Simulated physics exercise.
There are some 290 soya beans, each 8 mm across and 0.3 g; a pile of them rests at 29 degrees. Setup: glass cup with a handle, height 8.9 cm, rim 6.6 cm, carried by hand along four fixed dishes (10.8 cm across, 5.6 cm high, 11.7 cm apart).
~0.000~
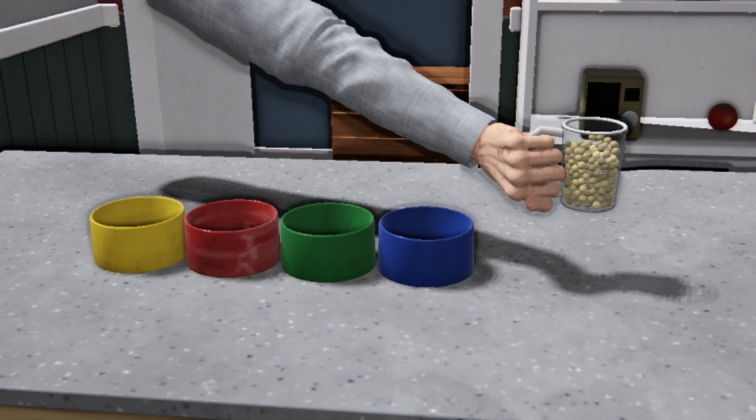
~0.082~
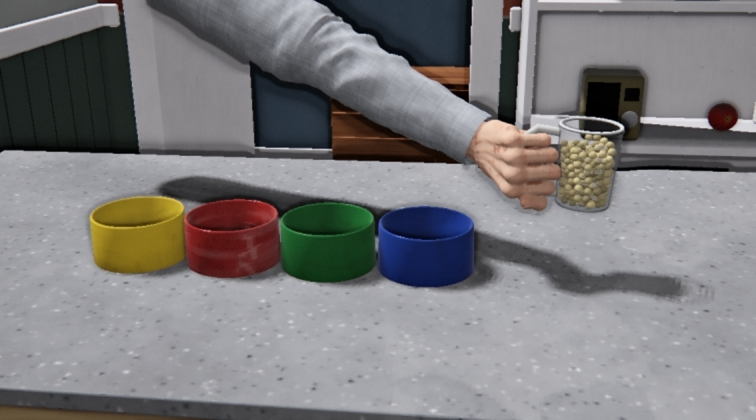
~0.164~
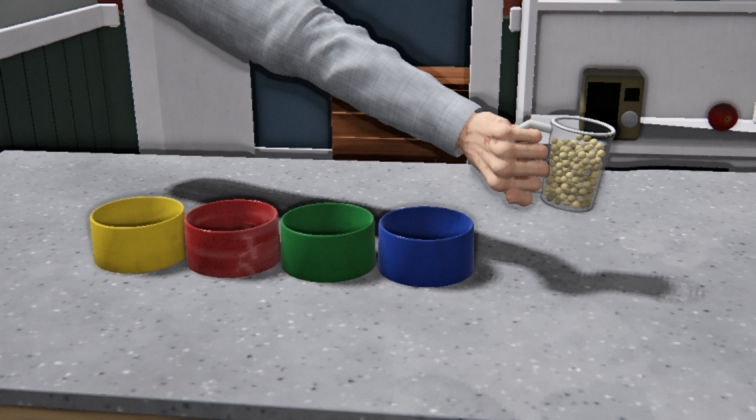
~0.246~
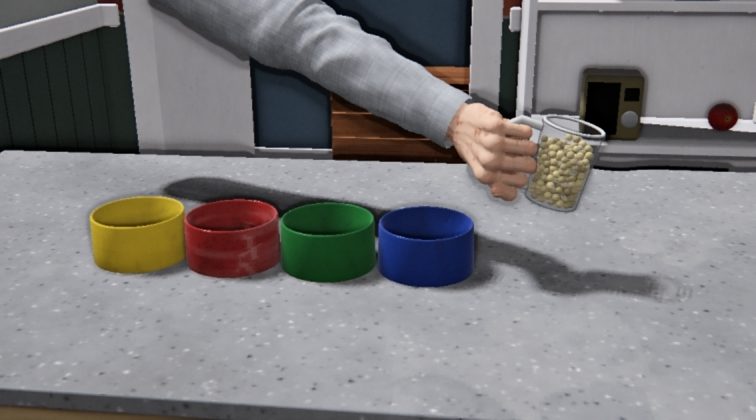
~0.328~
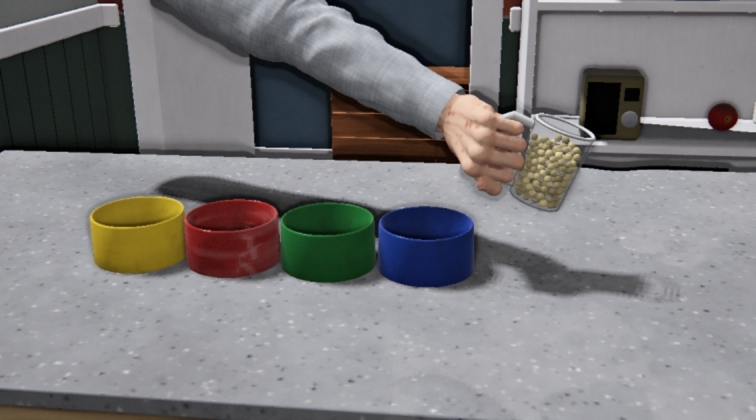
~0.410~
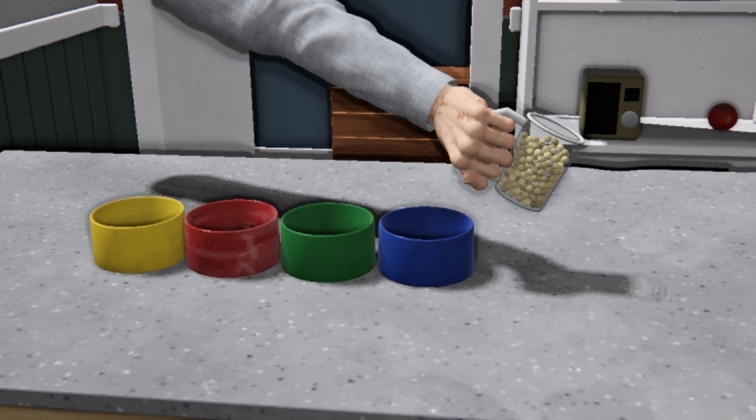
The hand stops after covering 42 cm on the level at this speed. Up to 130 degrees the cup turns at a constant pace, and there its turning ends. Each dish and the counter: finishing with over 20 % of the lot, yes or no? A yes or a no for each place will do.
Red dish - no; blue dish - yes; green dish - yes; yellow dish - no; counter - no.
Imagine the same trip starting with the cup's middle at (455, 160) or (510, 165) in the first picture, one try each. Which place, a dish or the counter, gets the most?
Largest amount - try one: Red, try two: Green.
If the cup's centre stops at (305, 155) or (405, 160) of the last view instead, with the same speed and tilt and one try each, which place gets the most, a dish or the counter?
Green, then blue.
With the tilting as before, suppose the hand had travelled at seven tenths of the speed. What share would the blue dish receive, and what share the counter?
Blue: 80; counter: 20.
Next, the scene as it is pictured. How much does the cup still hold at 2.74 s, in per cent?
About 0 percent of the load.
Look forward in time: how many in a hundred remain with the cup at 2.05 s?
I reckon around 0 per cent.
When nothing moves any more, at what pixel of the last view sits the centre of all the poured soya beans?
I'd put it at about (357, 257).
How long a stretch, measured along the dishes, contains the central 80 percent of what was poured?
Length: About 15 cm.
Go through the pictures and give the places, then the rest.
The first picture shows cup at (591, 165), tilt 0 degrees, lip at (625, 127), moved 0.0 cm; middle of the pieces at (591, 171); blue dish at (426, 223); green dish at (328, 219); red dish at (231, 216); yellow dish at (138, 212).
The second picture shows cup at (587, 165), tilt 2 degrees, lip at (622, 128), moved 0.5 cm; middle of the pieces at (587, 171).
The third picture shows cup at (575, 165), tilt 7 degrees, lip at (613, 130), moved 1.8 cm; middle of the pieces at (574, 171).
The fourth picture shows cup at (562, 164), tilt 13 degrees, lip at (604, 134), moved 3.2 cm; middle of the pieces at (561, 170).
The fifth picture shows cup at (549, 164), tilt 18 degrees, lip at (593, 137), moved 4.5 cm; middle of the pieces at (548, 170).
The sixth picture shows cup at (537, 163), tilt 24 degrees, lip at (583, 141), moved 5.9 cm; middle of the pieces at (535, 169); blue dish at (426, 223); green dish at (328, 219); red dish at (231, 216); yellow dish at (138, 212). Its pace works out near 70 degrees a second; the hand travels 17 cm a second.
After 1.39 s, tilt 90 degrees; cup holds 100 %.
After 2.05 s, tilt 130 degrees; cup holds 0 %, blue 40 %, green 55 %.
After 2.74 s, tilt 130 degrees; cup holds 0 %, blue 40 %, green 55 %.
In the end, at 3.0 s, red 0 %, blue 40 %, green 55 %, yellow 0 %, counter 10 %.
